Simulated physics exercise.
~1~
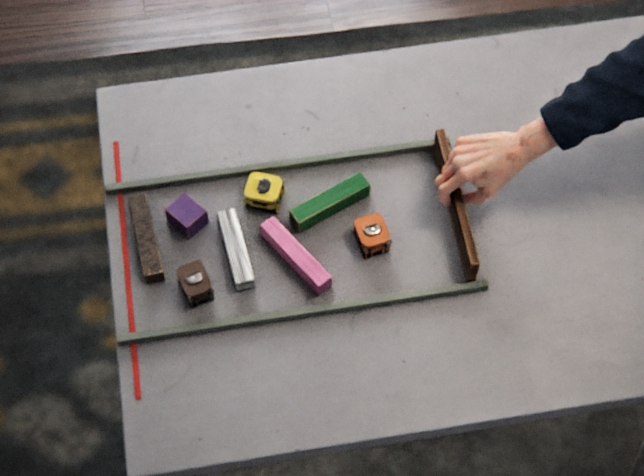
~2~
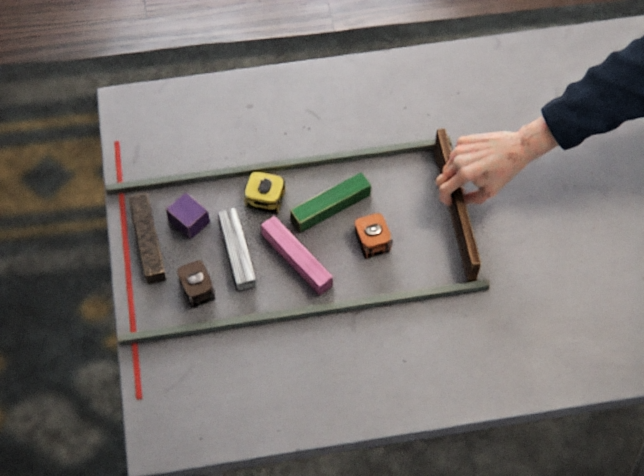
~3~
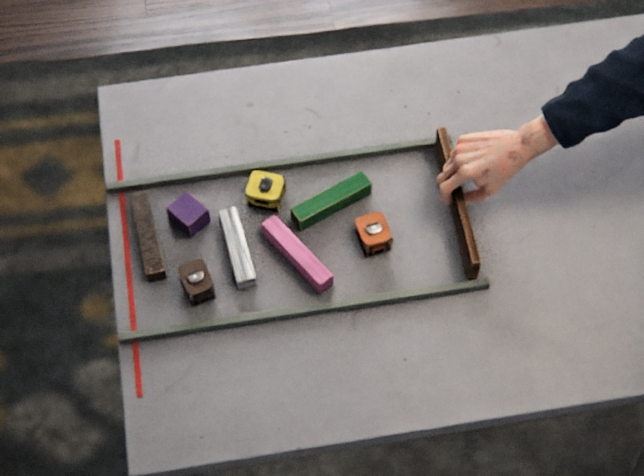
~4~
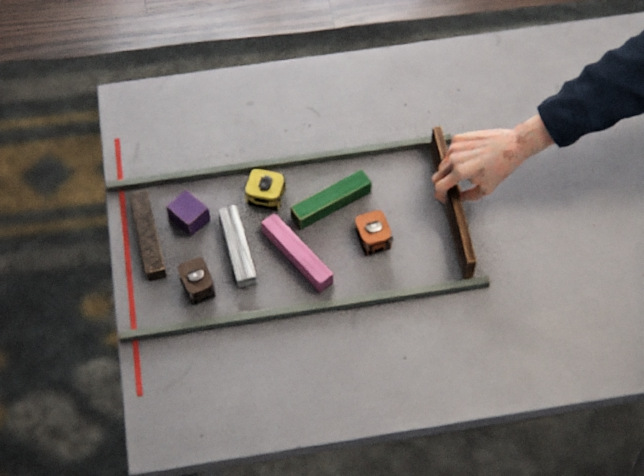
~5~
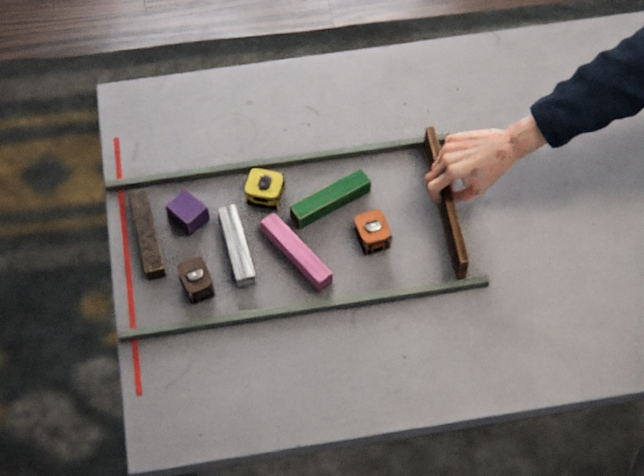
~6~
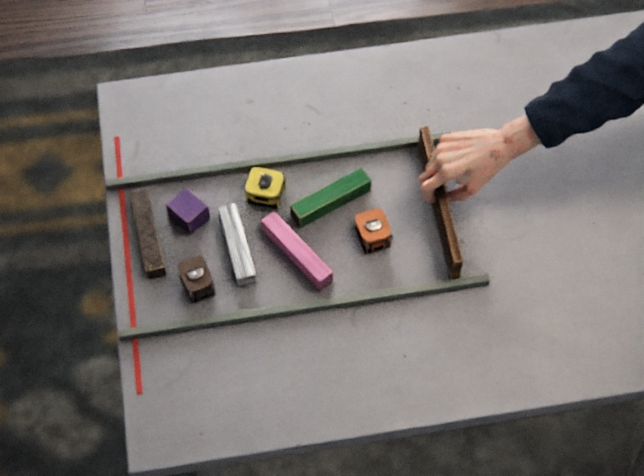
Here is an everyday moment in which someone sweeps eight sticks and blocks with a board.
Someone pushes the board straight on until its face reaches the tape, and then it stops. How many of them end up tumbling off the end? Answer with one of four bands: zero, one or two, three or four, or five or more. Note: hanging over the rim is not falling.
Five or more.
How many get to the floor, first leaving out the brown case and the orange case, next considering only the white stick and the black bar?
4, then 5.
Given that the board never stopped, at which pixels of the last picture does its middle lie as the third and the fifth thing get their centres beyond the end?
Earlier crossing: About (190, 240); later crossing: About (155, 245).
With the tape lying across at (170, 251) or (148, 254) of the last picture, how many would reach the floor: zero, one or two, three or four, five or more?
In order: 3 or 4, then five or more.
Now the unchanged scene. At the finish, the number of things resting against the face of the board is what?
Total: 2.
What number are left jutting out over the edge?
Things overhanging at the end: 2.
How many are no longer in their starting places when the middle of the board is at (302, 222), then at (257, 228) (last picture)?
At first I count 7, and then 8.
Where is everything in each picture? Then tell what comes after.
The first frame shows black bar (146, 238); brown case (195, 284); purple block (187, 216); board (455, 204); tape (126, 262).
The second frame shows brown case (196, 284); board (456, 204).
The third frame shows purple block (189, 214); orange case (373, 234).
The fourth frame shows black bar (148, 235); pink stick (297, 252).
The fifth frame shows brown case (196, 280); green stick (331, 199).
The sixth frame shows black bar (148, 233); brown case (197, 279); purple block (188, 211); board (439, 202); tape (127, 257).
Soon after, none off yet; black bar at rest near (148, 233); brown case at rest near (197, 279); purple block at rest near (188, 211).
After that, none off yet; black bar displaced a little near (118, 228); brown case displaced well along near (115, 274); purple block displaced about its own width near (165, 204).
In the end, the number that fall off is five or more; gone, green stick, pink stick, white stick, purple block, brown case and black bar.
